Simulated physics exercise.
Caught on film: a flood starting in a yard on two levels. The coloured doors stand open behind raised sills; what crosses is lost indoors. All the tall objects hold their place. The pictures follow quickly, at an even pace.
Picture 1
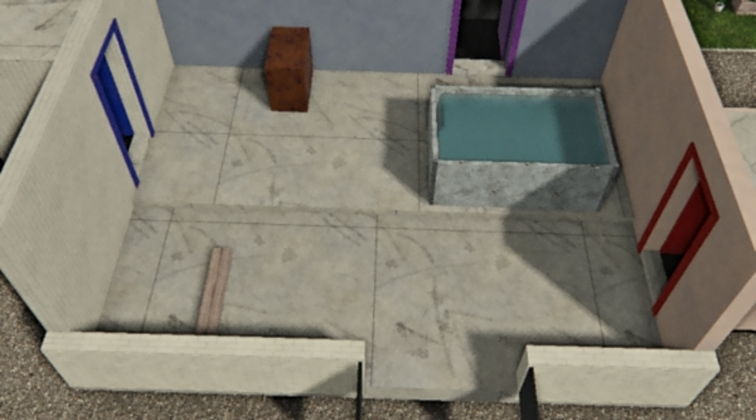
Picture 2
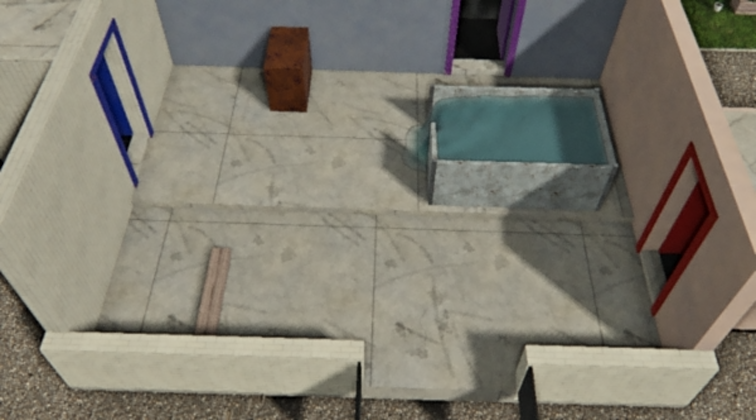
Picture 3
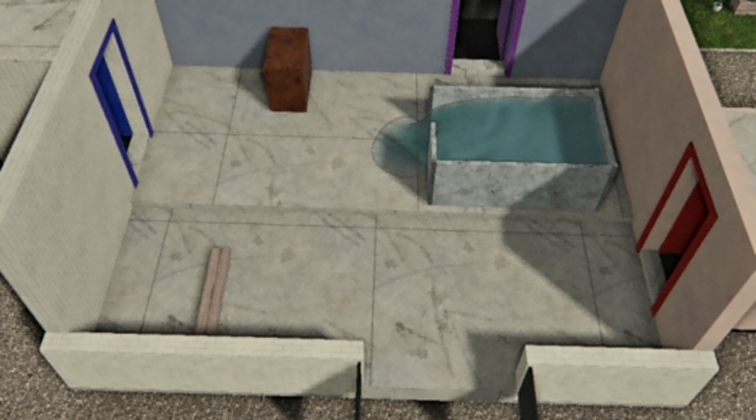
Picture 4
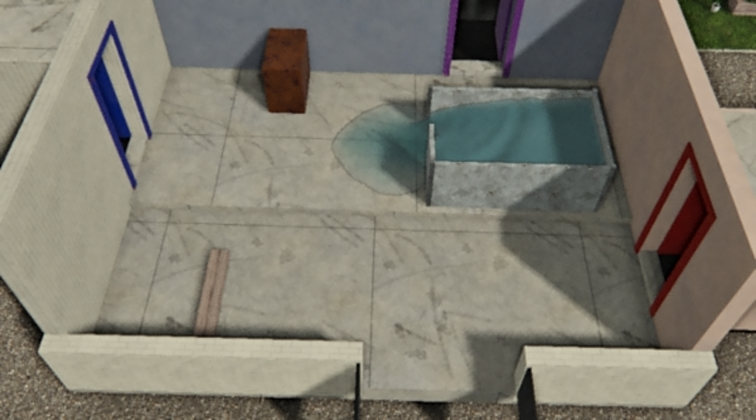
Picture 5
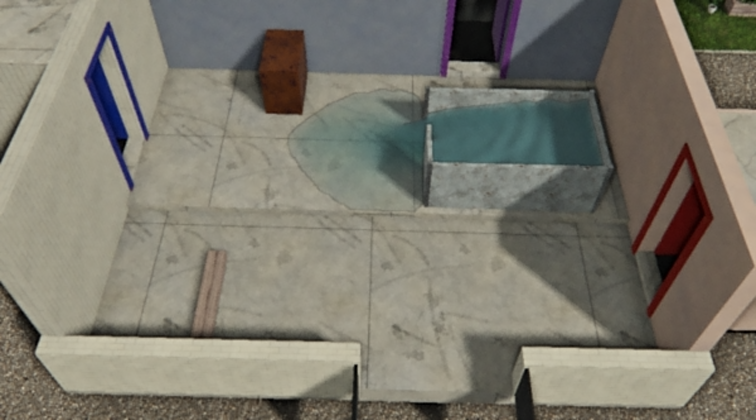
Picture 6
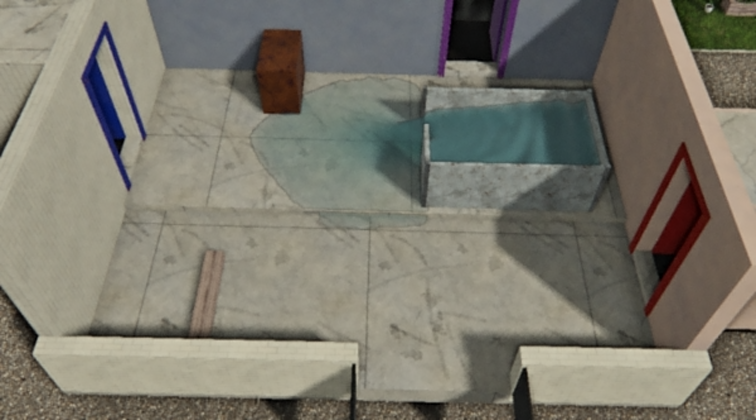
Walled yard with blue, purple and red doorways, water pouring from a stone tank's left side and spreading left across the floor.
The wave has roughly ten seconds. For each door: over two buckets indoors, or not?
In the end: The red door stays under that; the purple door stays under that; the blue door takes more than that.
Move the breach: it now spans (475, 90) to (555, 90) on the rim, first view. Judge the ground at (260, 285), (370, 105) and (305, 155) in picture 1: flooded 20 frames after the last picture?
In turn: Clear, awash, under water.
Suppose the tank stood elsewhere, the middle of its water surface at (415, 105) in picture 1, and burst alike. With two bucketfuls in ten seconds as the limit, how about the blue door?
One by one: The blue one goes over.
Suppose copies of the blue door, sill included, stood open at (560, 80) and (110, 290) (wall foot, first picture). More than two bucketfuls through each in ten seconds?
In that order: Lets less in, is over.
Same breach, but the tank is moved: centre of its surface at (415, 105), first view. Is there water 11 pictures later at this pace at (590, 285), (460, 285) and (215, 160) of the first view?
In that order: Dry, dry, awash.
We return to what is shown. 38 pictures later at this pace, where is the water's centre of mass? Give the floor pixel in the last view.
Close to (344, 183).
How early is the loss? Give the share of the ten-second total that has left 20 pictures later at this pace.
Roughly 45 per cent.
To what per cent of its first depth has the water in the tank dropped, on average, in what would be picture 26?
Roughly 46 per cent.
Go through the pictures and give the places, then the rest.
In the first picture, still water in the open tank at (519, 129).
In the second picture, water pours out at (432, 135) and has run to (415, 166).
In the third picture, the front is at (376, 151), out from the gap at (431, 136).
In the fourth picture, the front is at (337, 145), out from the gap at (430, 139).
In the fifth picture, water pours out at (427, 139) and has run to (293, 139).
In the sixth picture, water pours out at (425, 139) and has run to (257, 135).
A moment on, water covers 35 % of the floor; the red door not reached, the purple door not reached, the blue door wet at the sill, nothing in.
Next, water covers 45 % of the floor; the red door not reached, the purple door not reached, the blue door under two buckets in.
Then, water covers 55 % of the floor; the red door not reached, the purple door wet at the sill, nothing in, the blue door far over two buckets in.
Later, water covers 75 % of the floor; the red door not reached, the purple door wet at the sill, nothing in, the blue door far over two buckets in.
In the end, water covers 95 % of the floor; the red door wet at the sill, nothing in, the purple door wet at the sill, nothing in, the blue door far over two buckets in.
